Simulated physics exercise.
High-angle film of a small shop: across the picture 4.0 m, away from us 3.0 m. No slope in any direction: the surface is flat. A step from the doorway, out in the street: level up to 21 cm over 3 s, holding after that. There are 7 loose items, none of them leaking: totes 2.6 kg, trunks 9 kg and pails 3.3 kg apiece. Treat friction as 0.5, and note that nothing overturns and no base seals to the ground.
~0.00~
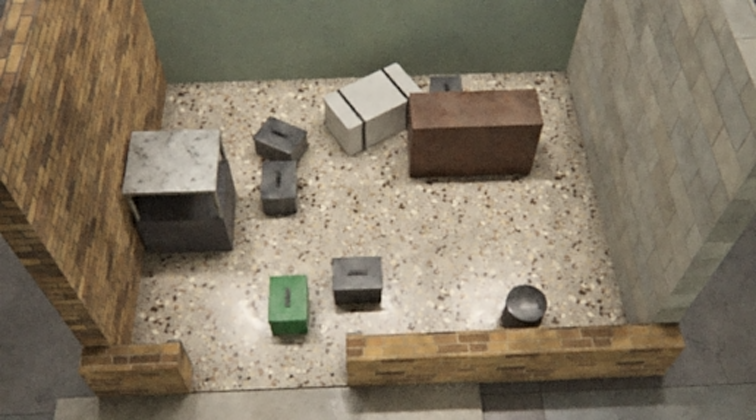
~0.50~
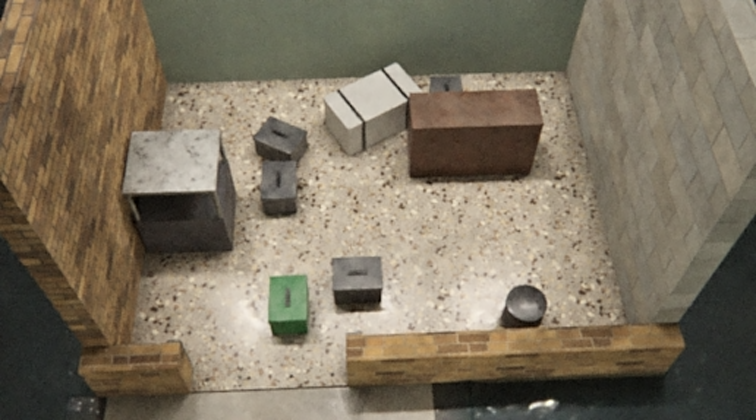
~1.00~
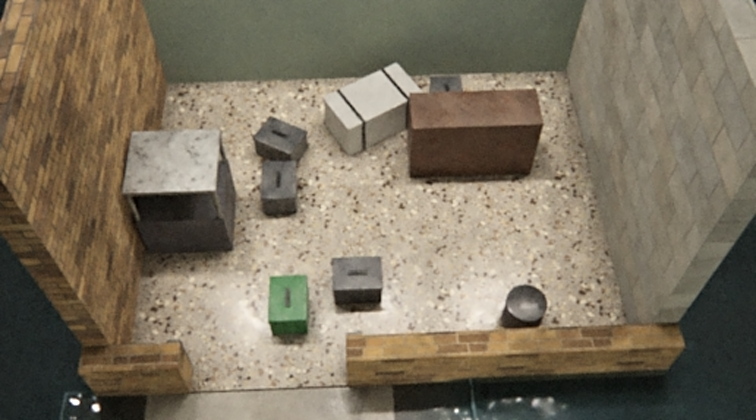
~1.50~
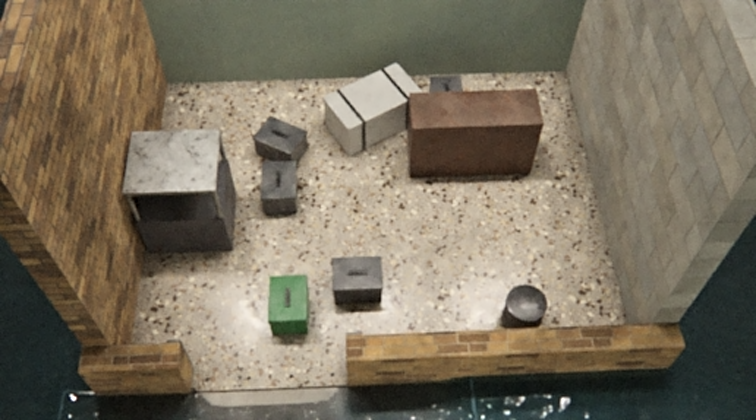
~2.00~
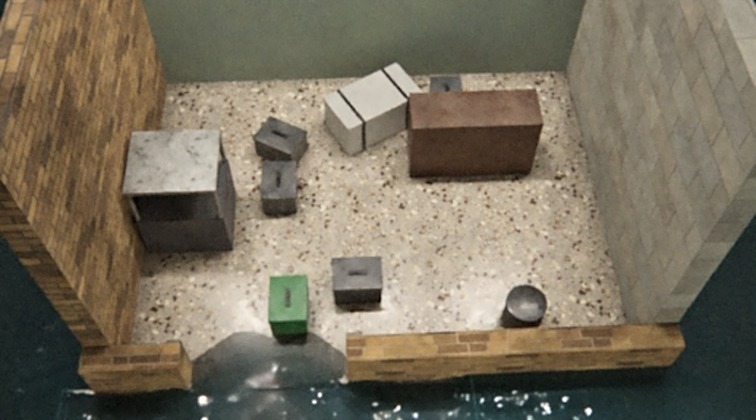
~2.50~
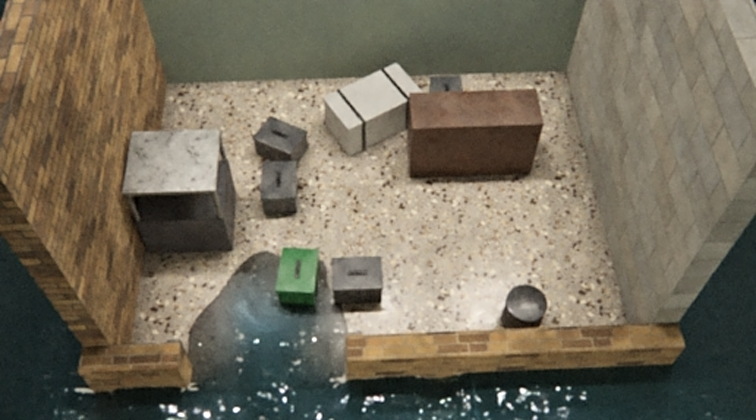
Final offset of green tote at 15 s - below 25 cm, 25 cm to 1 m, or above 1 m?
It gets pushed well away.
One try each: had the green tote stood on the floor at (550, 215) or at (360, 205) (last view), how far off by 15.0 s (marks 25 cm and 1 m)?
In turn: It goes a long way; it goes a long way.
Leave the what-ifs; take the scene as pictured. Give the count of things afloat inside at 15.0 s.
At that moment it comes to 7.
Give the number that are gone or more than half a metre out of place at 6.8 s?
I count 6 of them.
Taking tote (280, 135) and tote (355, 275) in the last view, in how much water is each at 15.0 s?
About 17 and 11 cm.
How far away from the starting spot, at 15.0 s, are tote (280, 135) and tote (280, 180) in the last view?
The first is 40 cm from its start, the second 80 cm.
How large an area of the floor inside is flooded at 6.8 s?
About 10.5 m2 is covered.
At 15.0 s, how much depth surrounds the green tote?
About 18 cm.
After 3.5 s the green tote is near (330, 171), 1.3 m from its start, aground; 0 afloat.
After 6.8 s the green tote is near (461, 107), 2.4 m from its start, afloat; 5 afloat.
After 11.0 s the green tote is near (481, 95), 2.6 m from its start, afloat; 7 afloat.
After 15.0 s the green tote is near (551, 104), 2.9 m from its start, afloat; 7 afloat.
